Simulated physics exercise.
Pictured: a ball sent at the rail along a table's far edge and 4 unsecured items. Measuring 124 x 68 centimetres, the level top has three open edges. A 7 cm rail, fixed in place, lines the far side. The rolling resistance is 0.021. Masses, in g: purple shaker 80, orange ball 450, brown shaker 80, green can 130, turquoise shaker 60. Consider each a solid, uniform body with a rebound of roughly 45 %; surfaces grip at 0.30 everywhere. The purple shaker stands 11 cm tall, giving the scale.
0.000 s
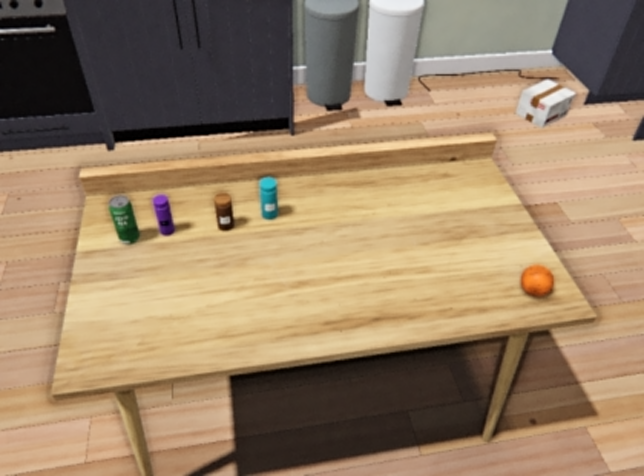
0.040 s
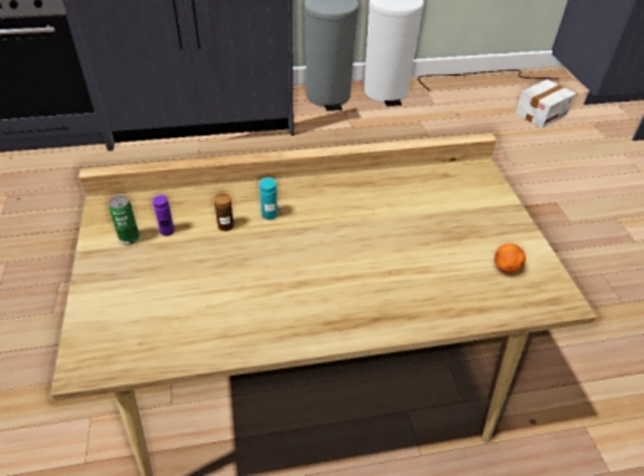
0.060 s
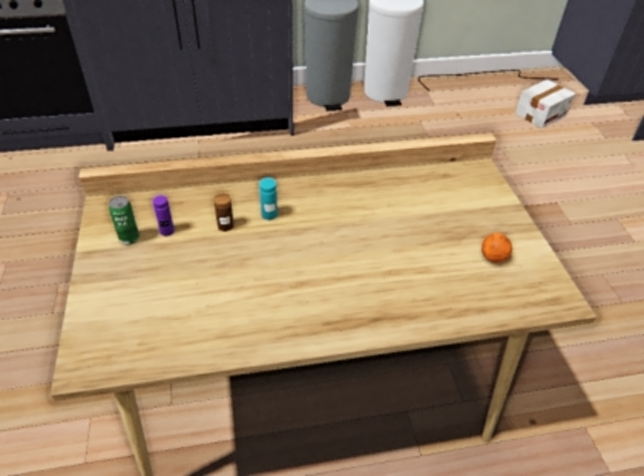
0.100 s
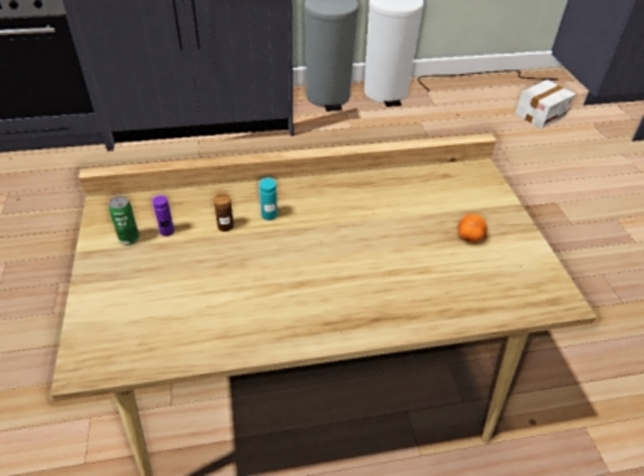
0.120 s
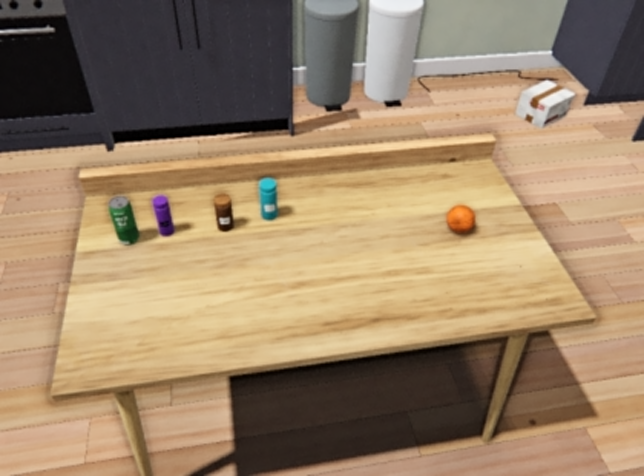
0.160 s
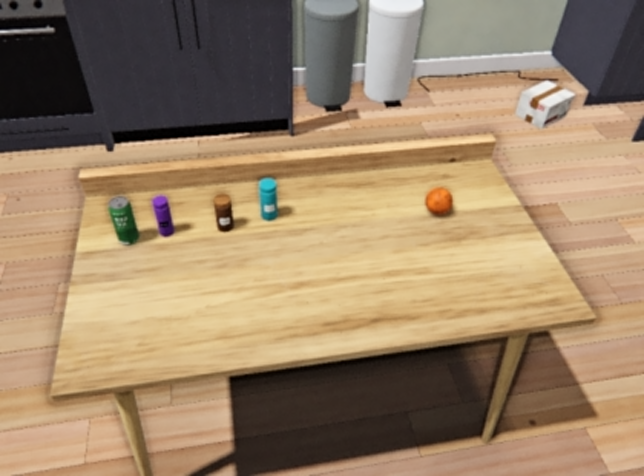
The video shows a wooden table with a green can and purple, brown and turquoise shakers standing at the left, while an orange ball rolls from the right edge diagonally leftward and away across the tabletop toward the raised rail.
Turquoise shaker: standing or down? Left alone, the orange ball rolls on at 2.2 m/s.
It does not tip.
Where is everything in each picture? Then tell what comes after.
The first frame shows orange ball (537, 280); turquoise shaker (269, 199).
The second frame shows orange ball (510, 258); green can (124, 221).
The third frame shows orange ball (496, 248); brown shaker (224, 213).
The fourth frame shows orange ball (472, 228); purple shaker (164, 216).
The fifth frame shows orange ball (461, 219); green can (124, 222).
The sixth frame shows orange ball (439, 201); turquoise shaker (269, 200).
After 0.46 s, orange ball near (364, 200).
After 1.06 s, orange ball near (243, 273).
After 1.66 s, orange ball near (101, 358).
After 2.16 s, things are still on the move.
By the end (2.4 s), all 4 in place, give or take 4 cm. Seen from the same camera at the end, turquoise shaker near (269, 200).
